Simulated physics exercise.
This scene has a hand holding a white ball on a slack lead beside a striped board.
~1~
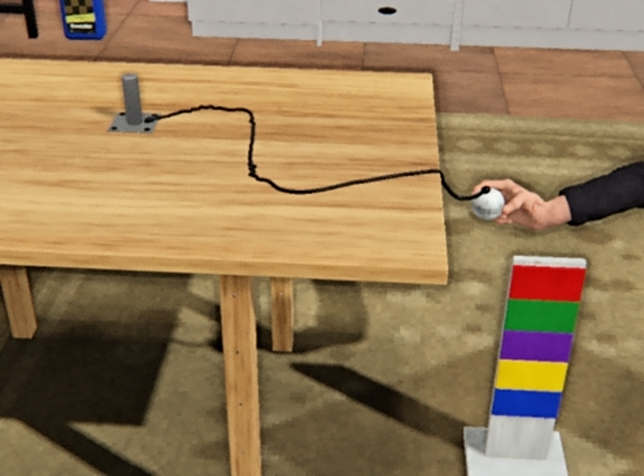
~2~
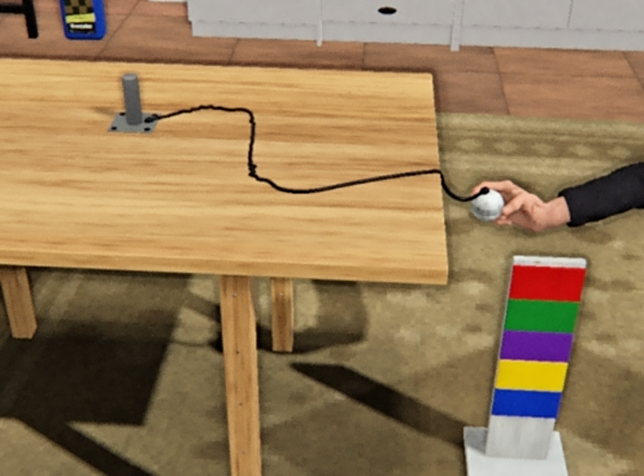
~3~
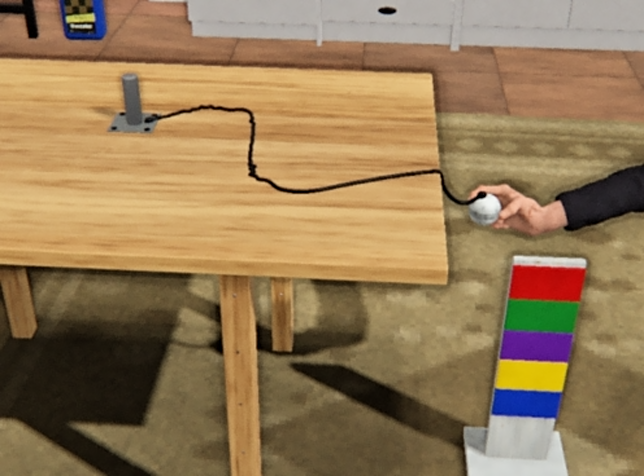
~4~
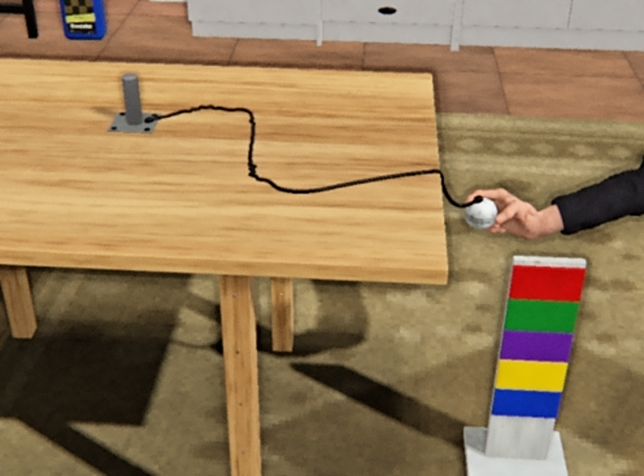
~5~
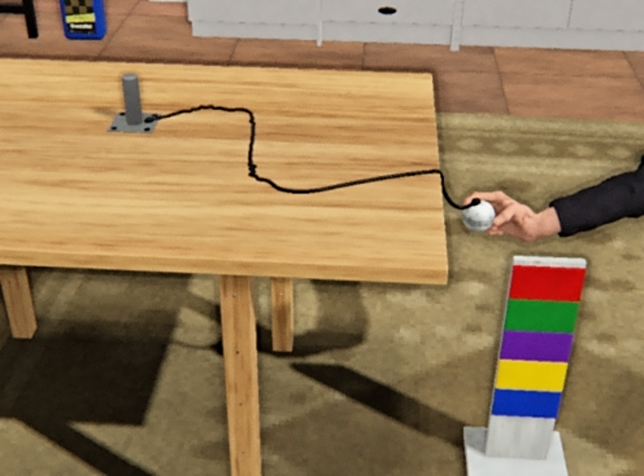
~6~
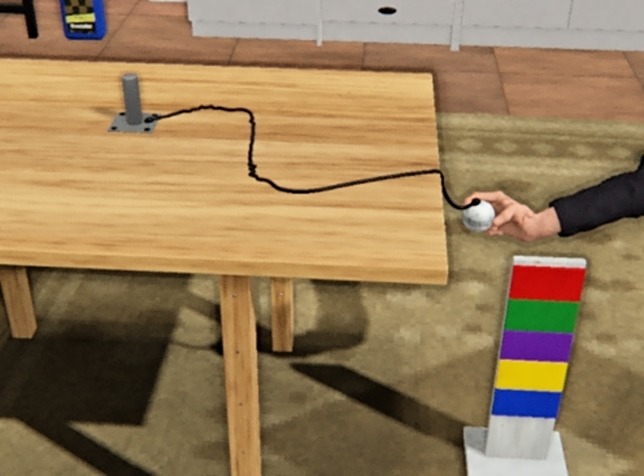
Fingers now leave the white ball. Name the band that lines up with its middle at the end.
It lines up with yellow.
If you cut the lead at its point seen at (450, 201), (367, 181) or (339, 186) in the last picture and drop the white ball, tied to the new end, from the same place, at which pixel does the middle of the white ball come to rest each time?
Try by try, around (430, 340), (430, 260) and (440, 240).
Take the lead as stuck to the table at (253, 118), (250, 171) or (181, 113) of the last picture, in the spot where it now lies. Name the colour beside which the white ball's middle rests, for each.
In order: Purple; red; yellow.
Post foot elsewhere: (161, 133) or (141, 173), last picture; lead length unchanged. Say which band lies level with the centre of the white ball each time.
In that order: Blue; blue.
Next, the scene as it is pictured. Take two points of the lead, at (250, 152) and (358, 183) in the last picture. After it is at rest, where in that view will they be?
One ends up around (363, 141), the other around (430, 229).
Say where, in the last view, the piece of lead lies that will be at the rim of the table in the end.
That spot is around (270, 183).
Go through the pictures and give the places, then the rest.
The first picture shows white ball (488, 204); red (547, 285); green (542, 317); purple (536, 348); yellow (531, 377); blue (526, 405).
The second picture shows white ball (487, 205); lead through (189, 112) (253, 119) (251, 162) (305, 192) (403, 175).
The third picture shows white ball (485, 209).
The fourth picture shows white ball (481, 213); lead through (189, 112) (253, 119) (251, 162) (305, 192) (403, 175).
The fifth picture shows white ball (478, 216).
The sixth picture shows white ball (478, 216); lead through (189, 112) (253, 119) (251, 162) (305, 192) (403, 175).
Soon after, ball near (409, 328); level with purple.
After that, ball near (429, 351); level with yellow.
In the end, ball near (416, 351); level with yellow. Its middle rests at the yellow band.
